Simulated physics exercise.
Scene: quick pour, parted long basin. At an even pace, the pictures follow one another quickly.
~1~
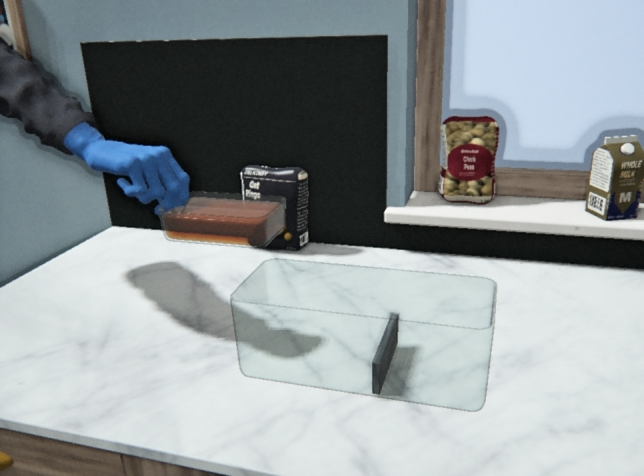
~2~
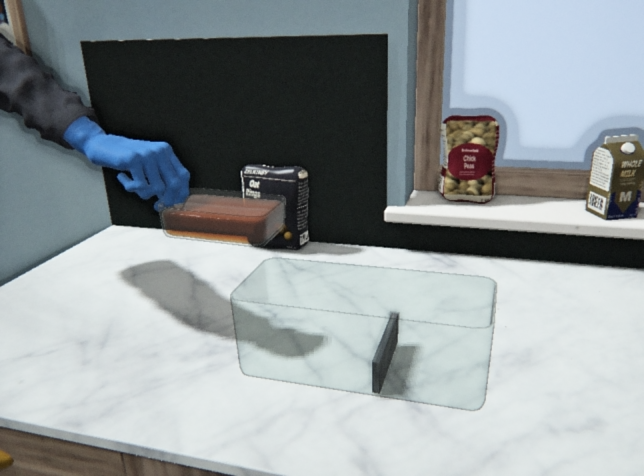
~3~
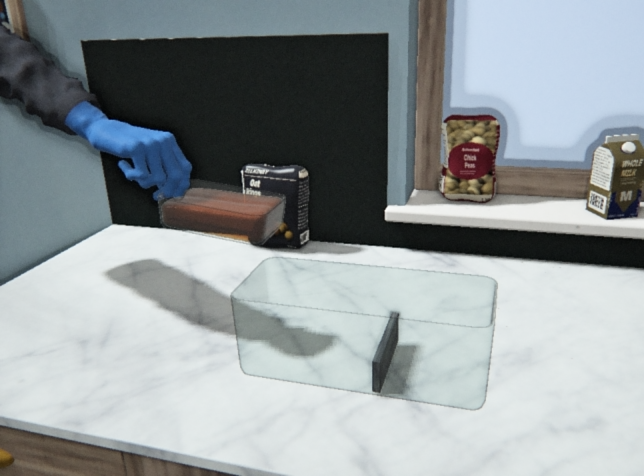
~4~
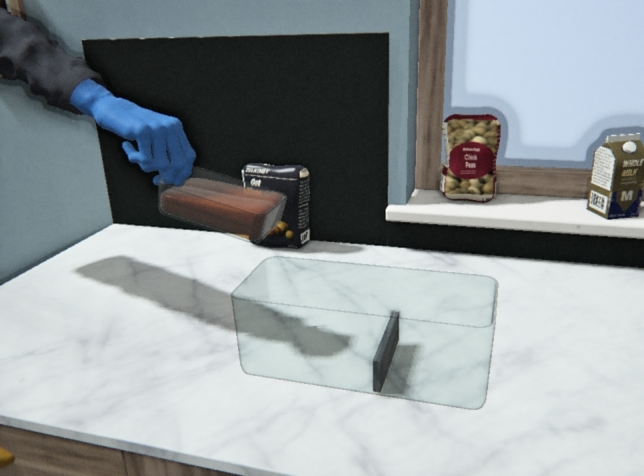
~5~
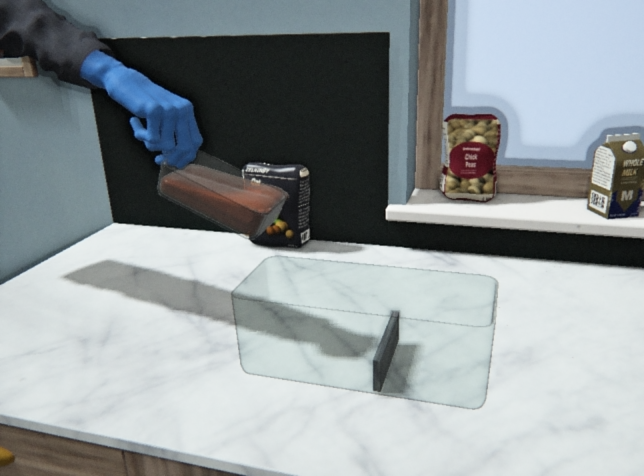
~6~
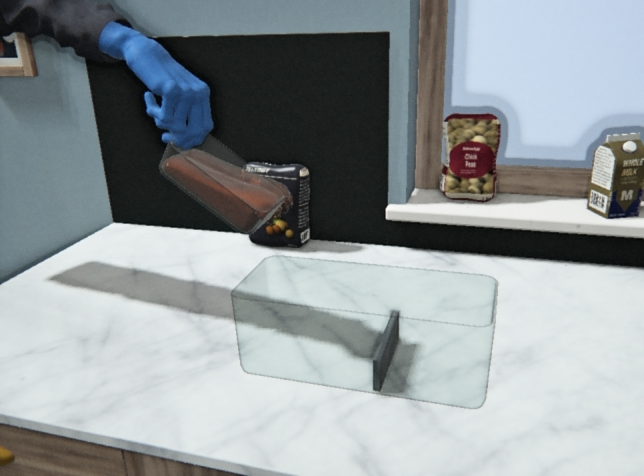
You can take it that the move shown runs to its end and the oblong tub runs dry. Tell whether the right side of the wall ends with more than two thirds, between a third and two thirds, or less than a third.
I expect the share right of the wall to be below a third.
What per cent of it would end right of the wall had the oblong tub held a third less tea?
I'd put it at some 10 %.
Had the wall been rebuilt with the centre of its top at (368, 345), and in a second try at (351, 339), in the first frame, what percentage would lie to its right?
First try 45 per cent, second try 60 per cent.
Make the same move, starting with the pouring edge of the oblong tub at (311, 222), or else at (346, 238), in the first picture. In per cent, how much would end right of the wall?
First some 50, then 75 per cent.
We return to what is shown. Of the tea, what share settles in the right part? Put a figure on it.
I'd estimate around 15 per cent.
A moment on, the oblong tub is tipped right over and 10 per cent is still to pour, 25 is left of the wall and 0 right of it.
Next, the oblong tub is tipped right over and 0 per cent is still to pour, 72 is left of the wall and 18 right of it.
Then the oblong tub is tipped right over and 0 per cent is still to pour, 74 is left of the wall and 15 right of it.
Later the oblong tub is tipped right over and 0 per cent is still to pour, 76 is left of the wall and 16 right of it.
At rest 76 per cent lies left of the wall, 16 right of it and 8 outside.
